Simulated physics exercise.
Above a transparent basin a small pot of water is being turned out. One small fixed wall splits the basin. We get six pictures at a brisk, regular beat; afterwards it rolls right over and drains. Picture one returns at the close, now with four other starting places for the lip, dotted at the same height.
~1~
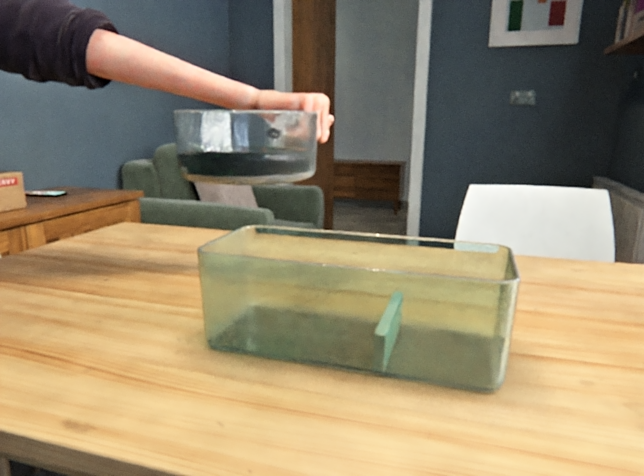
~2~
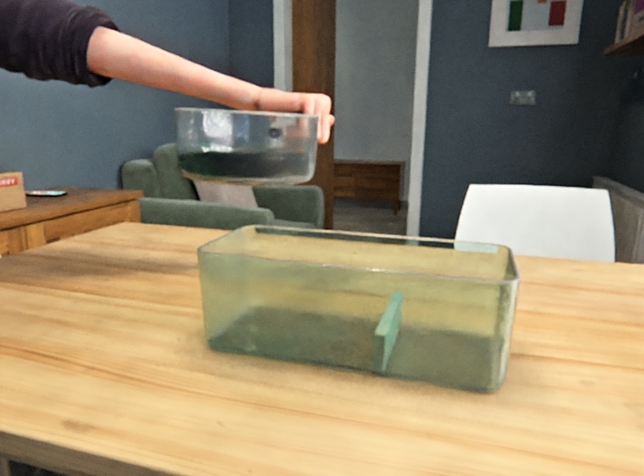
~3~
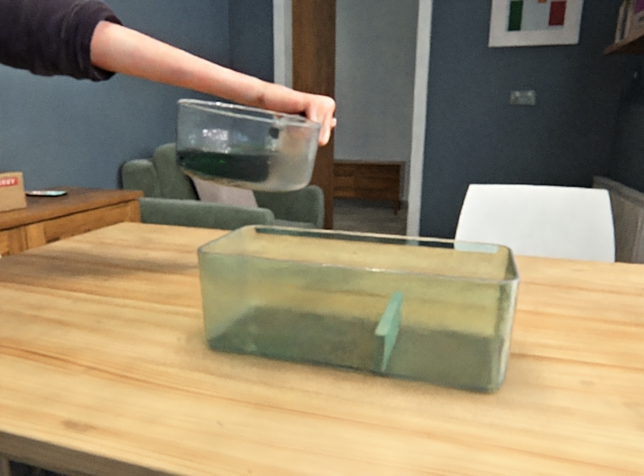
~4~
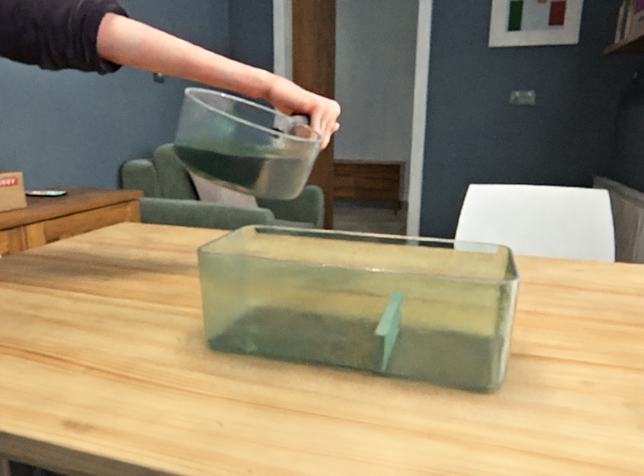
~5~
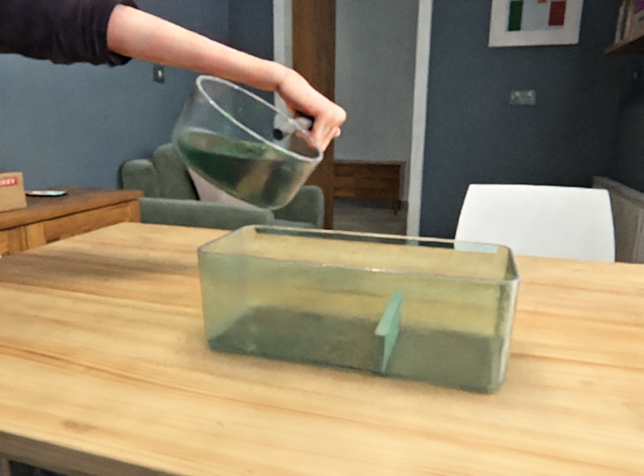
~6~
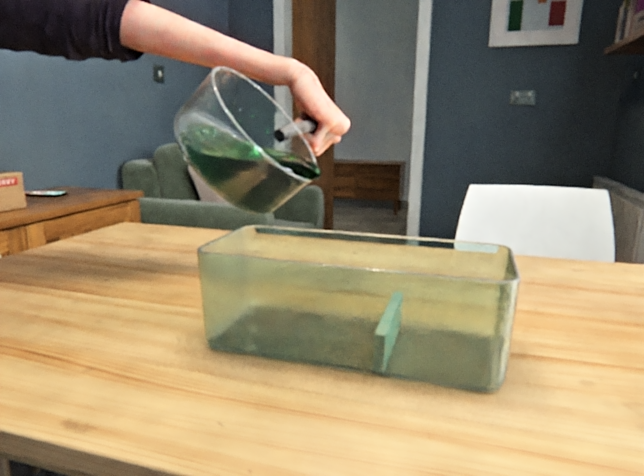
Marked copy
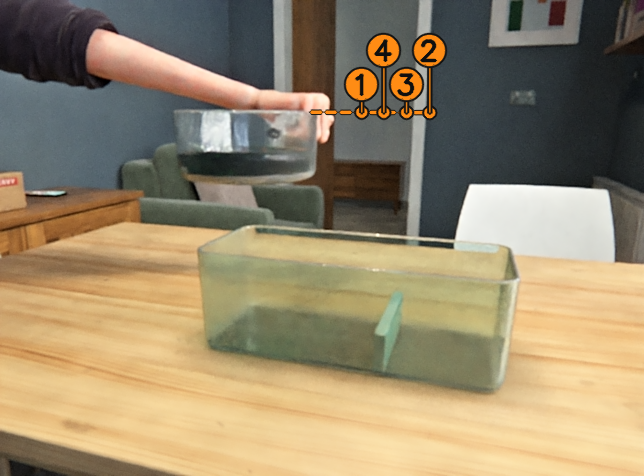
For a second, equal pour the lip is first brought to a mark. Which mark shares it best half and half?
4 beats the others.
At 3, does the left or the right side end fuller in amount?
More ends on the right.
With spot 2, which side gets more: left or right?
More ends on the right.
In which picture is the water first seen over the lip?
Picture 6.
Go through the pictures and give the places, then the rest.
Upright, lip at (311, 112); basin from (208, 343) to (504, 389); top of the wall at (390, 310); nothing has left yet.
Tipped about 2°, lip at (313, 115); nothing has left yet.
Tipped about 10°, lip at (316, 124); nothing has left yet.
Tipped about 21°, lip at (318, 139); nothing has left yet.
Tipped about 34°, lip at (317, 158); nothing has left yet.
Tipped about 49°, lip at (311, 177); water is over the lip, down to (311, 177).
On the marked copy, 1 at (361, 112); 2 at (429, 112); 3 at (406, 112); 4 at (383, 112).
For spot 1, about 74 % ends left of the wall and 24 % right of it.
For spot 2, about 11 % ends left of the wall and 85 % right of it; 5 % is lost outside.
For spot 3, about 18 % ends left of the wall and 81 % right of it.
For spot 4, about 47 % ends left of the wall and 52 % right of it.
